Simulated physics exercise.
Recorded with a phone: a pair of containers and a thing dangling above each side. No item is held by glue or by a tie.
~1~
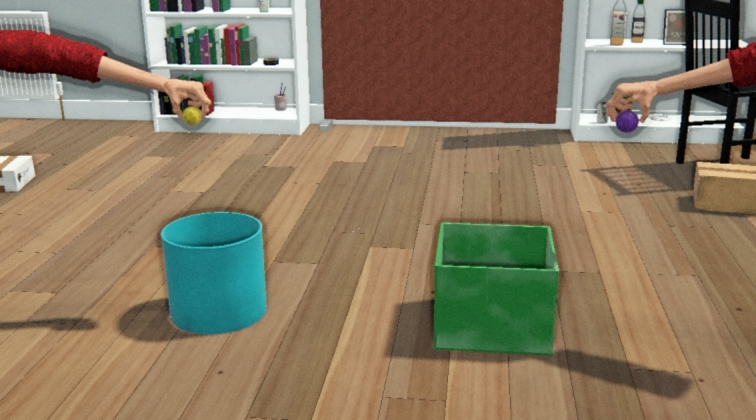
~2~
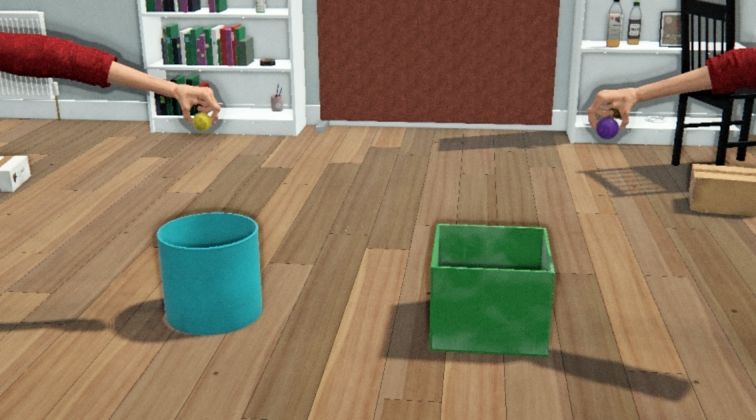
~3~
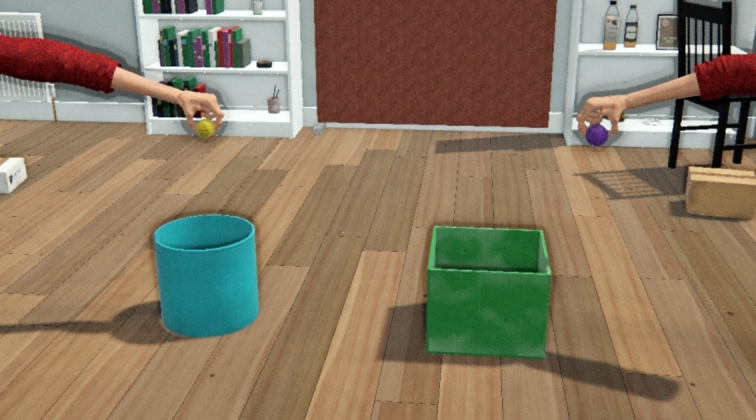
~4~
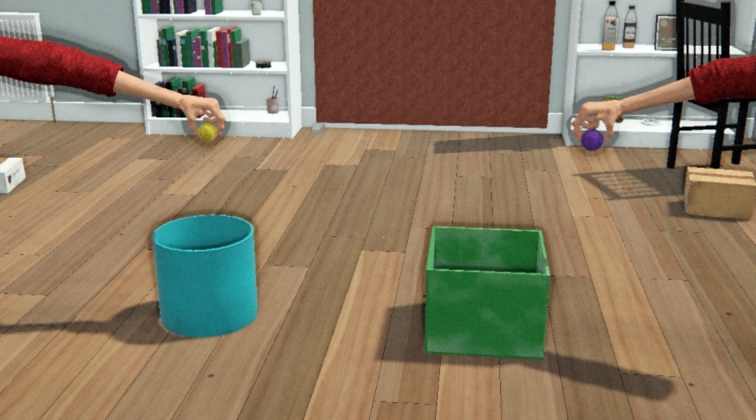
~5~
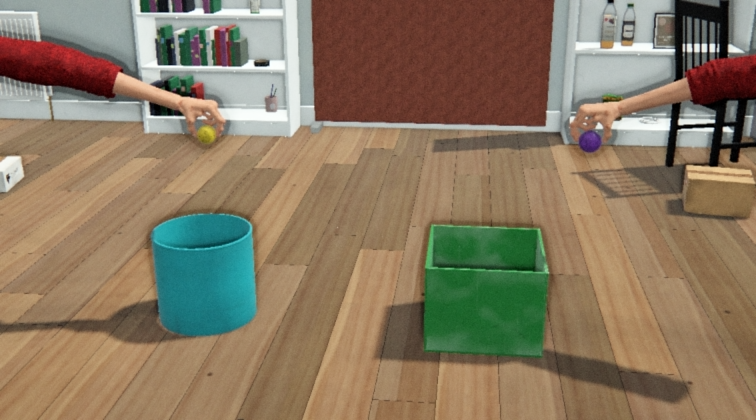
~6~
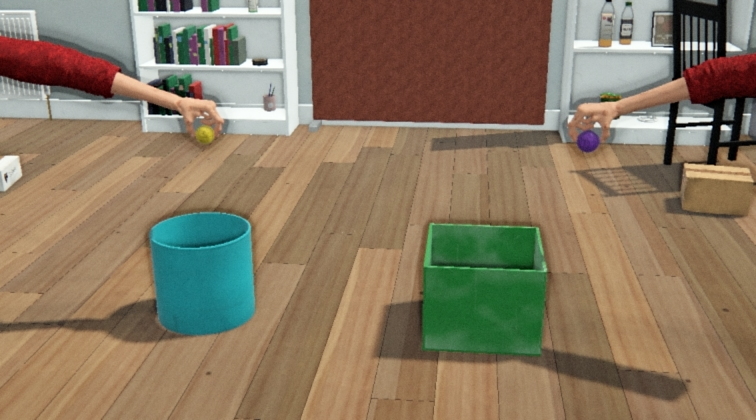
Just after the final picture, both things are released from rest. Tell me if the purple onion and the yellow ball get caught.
The purple onion falls wide, and the yellow ball goes in.
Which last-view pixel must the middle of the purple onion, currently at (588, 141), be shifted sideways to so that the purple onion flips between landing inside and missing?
About (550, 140).
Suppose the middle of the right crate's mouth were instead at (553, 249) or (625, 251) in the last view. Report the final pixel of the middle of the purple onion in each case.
Roughly (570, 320) and (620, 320).
Then, 0.20 s past the last view, purple onion in the air near (585, 181); yellow ball in the air near (208, 173).
Then, 0.32 s past the last view, purple onion in the air near (578, 260); yellow ball in the air near (214, 248).
Finally, the purple onion misses, near (573, 321); the yellow ball lands inside, near (218, 303).
